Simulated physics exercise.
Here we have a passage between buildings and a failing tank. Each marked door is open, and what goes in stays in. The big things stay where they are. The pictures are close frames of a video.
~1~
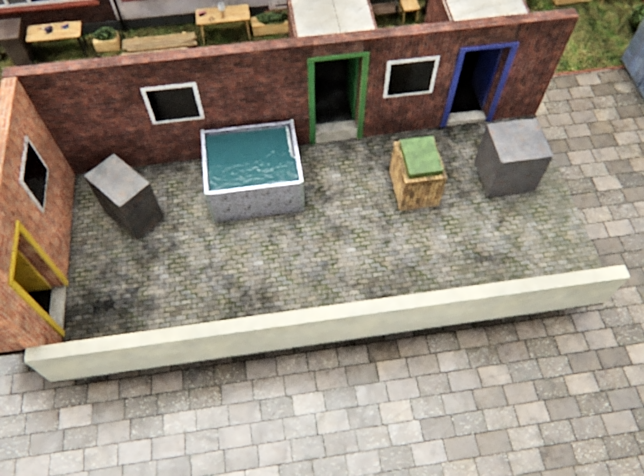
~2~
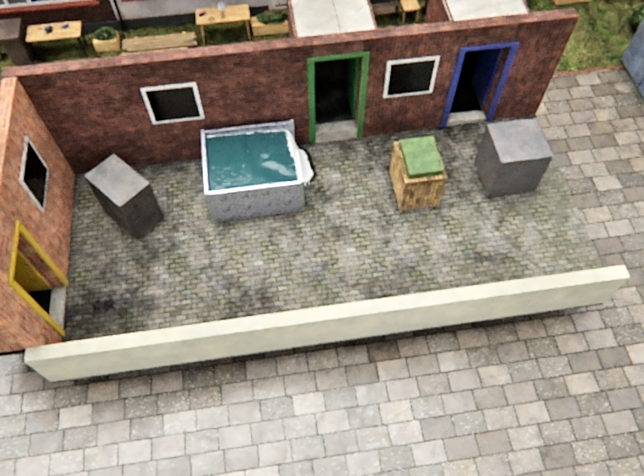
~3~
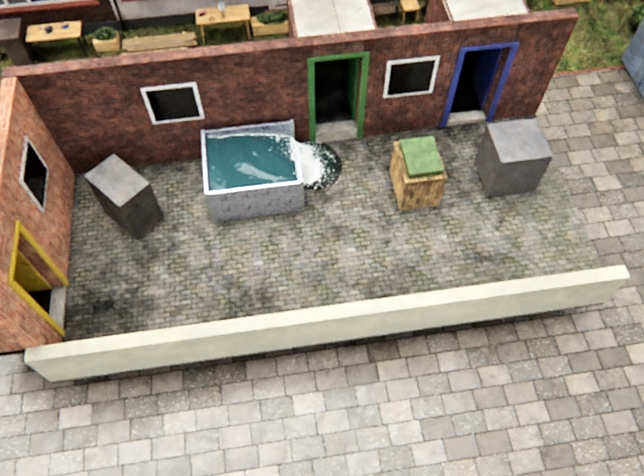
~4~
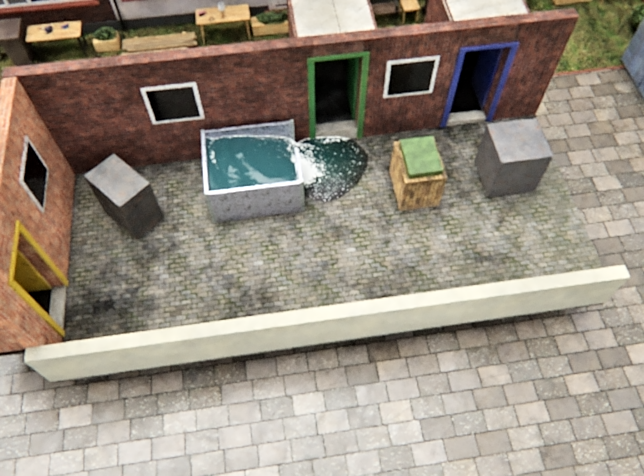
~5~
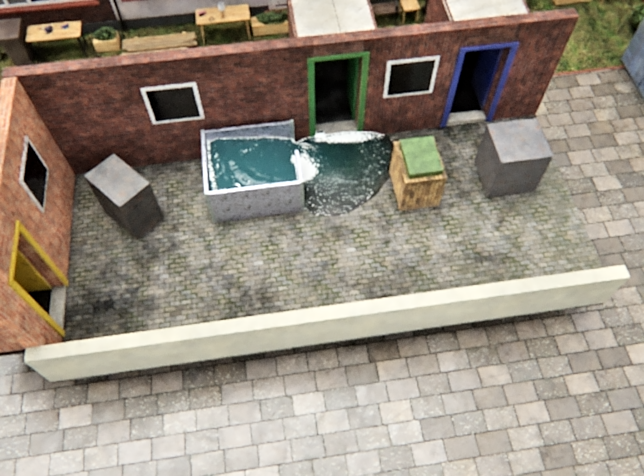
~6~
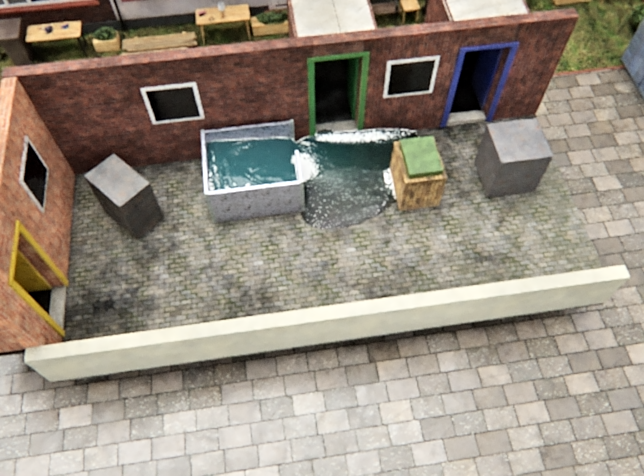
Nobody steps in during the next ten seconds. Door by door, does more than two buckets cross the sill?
One by one: The blue door admits no more than that; the green door admits no more than that; the yellow door admits no more than that.
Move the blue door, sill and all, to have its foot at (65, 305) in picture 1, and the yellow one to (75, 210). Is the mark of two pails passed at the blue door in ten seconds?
The blue door stays under.
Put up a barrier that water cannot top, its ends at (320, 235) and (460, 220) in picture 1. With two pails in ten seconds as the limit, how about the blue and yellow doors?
One by one: The blue one stays under, the yellow one stays under.
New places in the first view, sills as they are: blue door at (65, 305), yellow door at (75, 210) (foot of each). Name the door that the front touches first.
That is the one in green.
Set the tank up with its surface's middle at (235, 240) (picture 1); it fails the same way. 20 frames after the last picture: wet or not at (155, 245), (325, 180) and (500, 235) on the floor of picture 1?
As listed: Not flooded, awash, awash.
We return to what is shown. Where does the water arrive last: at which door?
That is the door marked yellow.
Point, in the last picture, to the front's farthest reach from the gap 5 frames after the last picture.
Near (525, 122).
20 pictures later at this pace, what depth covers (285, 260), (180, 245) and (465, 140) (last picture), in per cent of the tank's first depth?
About 0, 0 and 8 per cent.
A moment on, water covers 20 % of the floor; the blue door wet at the sill, nothing in, the green door under two buckets in, the yellow door not reached.
Next, water covers 30 % of the floor; the blue door wet at the sill, nothing in, the green door under two buckets in, the yellow door not reached.
Then, water covers 40 % of the floor; the blue door under two buckets in, the green door under two buckets in, the yellow door not reached.
Later, water covers 60 % of the floor; the blue door under two buckets in, the green door under two buckets in, the yellow door not reached.
In the end, water covers 80 % of the floor; the blue door under two buckets in, the green door under two buckets in, the yellow door wet at the sill, nothing in.
